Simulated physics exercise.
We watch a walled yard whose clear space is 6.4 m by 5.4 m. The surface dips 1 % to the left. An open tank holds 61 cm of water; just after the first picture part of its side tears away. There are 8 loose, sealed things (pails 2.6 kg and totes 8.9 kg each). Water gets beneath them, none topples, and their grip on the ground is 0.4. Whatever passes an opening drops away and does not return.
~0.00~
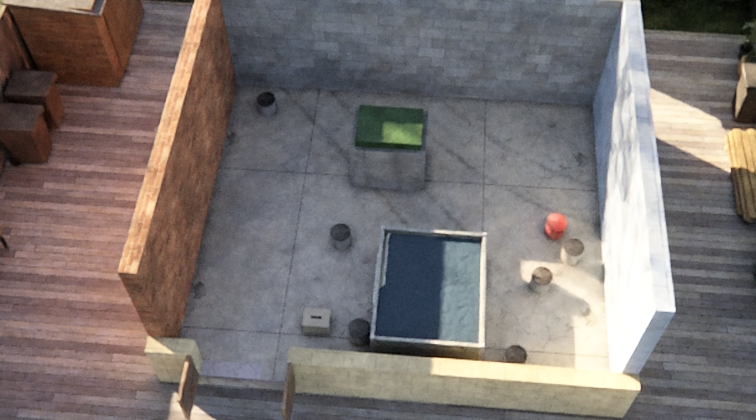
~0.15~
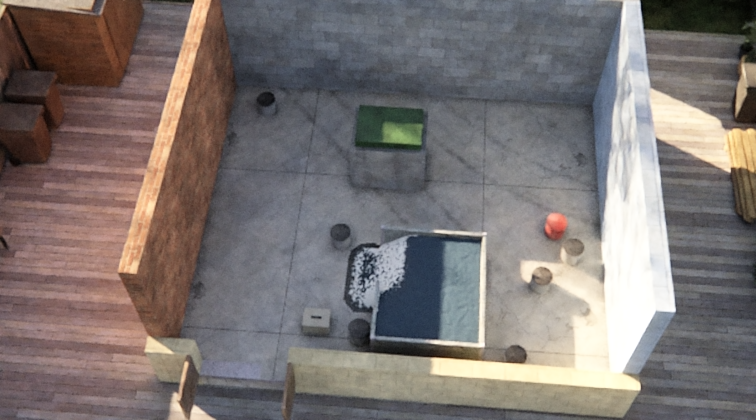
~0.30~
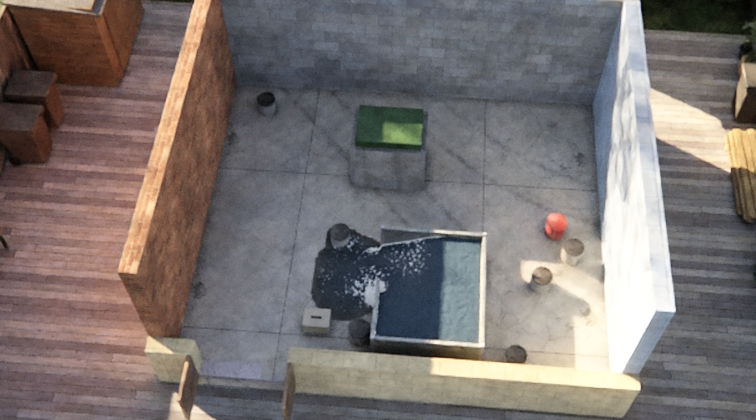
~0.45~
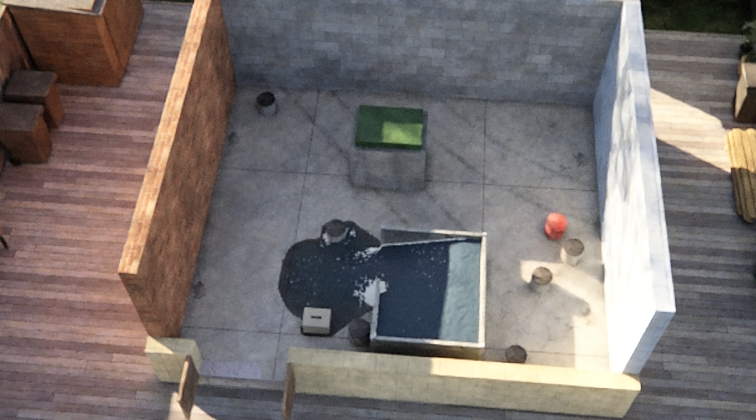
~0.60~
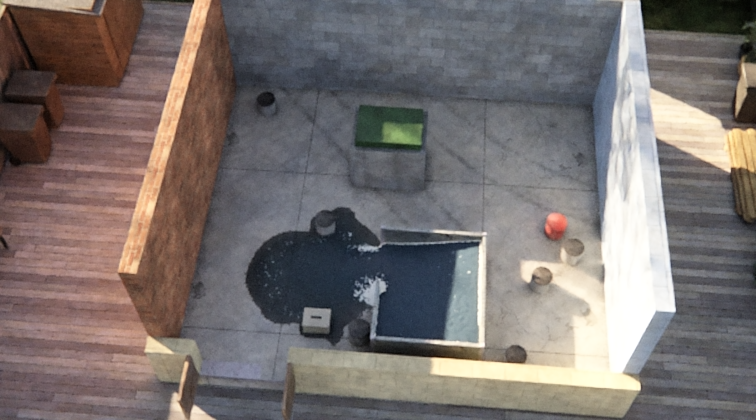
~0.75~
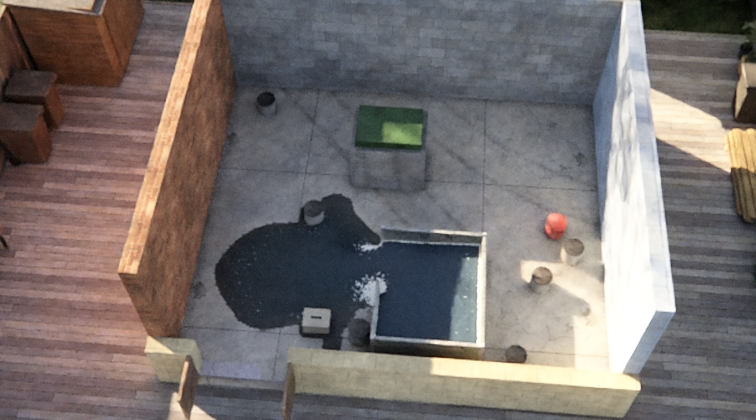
In a walled yard with a concrete floor, an open tank of dark water stands near scattered pails and a red one. Its left side gives way and foaming water pours out, spreading leftward across the floor in a widening dark pool, nudging one pail slightly while the red pail stays still.
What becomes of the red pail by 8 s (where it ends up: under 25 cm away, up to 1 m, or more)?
Red pail stays put.
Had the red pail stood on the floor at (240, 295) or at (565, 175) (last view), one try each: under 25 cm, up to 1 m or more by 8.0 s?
In that order: It gets carried off; it stays put.
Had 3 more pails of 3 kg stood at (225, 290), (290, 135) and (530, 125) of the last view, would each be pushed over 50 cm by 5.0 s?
In that order: More, over, less.
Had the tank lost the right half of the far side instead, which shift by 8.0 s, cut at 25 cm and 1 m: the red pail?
Then the red pail ends far away.
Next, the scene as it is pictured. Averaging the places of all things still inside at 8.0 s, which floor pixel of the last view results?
Around (485, 261).
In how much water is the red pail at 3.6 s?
About 0 cm.
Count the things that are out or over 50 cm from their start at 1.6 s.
1 of them.
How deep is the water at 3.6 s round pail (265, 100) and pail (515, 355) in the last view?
About 4 and 0 cm.
After 1.6 s the red pail is near (557, 222), 0.0 m from its start, aground; 0 of 8 are out; 0 afloat.
After 3.6 s the red pail is near (557, 222), 0.0 m from its start, aground; 0 of 8 are out; 2 afloat.
After 5.6 s the red pail is near (557, 222), 0.0 m from its start, aground; 0 of 8 are out; 0 afloat.
After 8.0 s the red pail is near (557, 222), 0.0 m from its start, aground; 0 of 8 are out; 0 afloat.
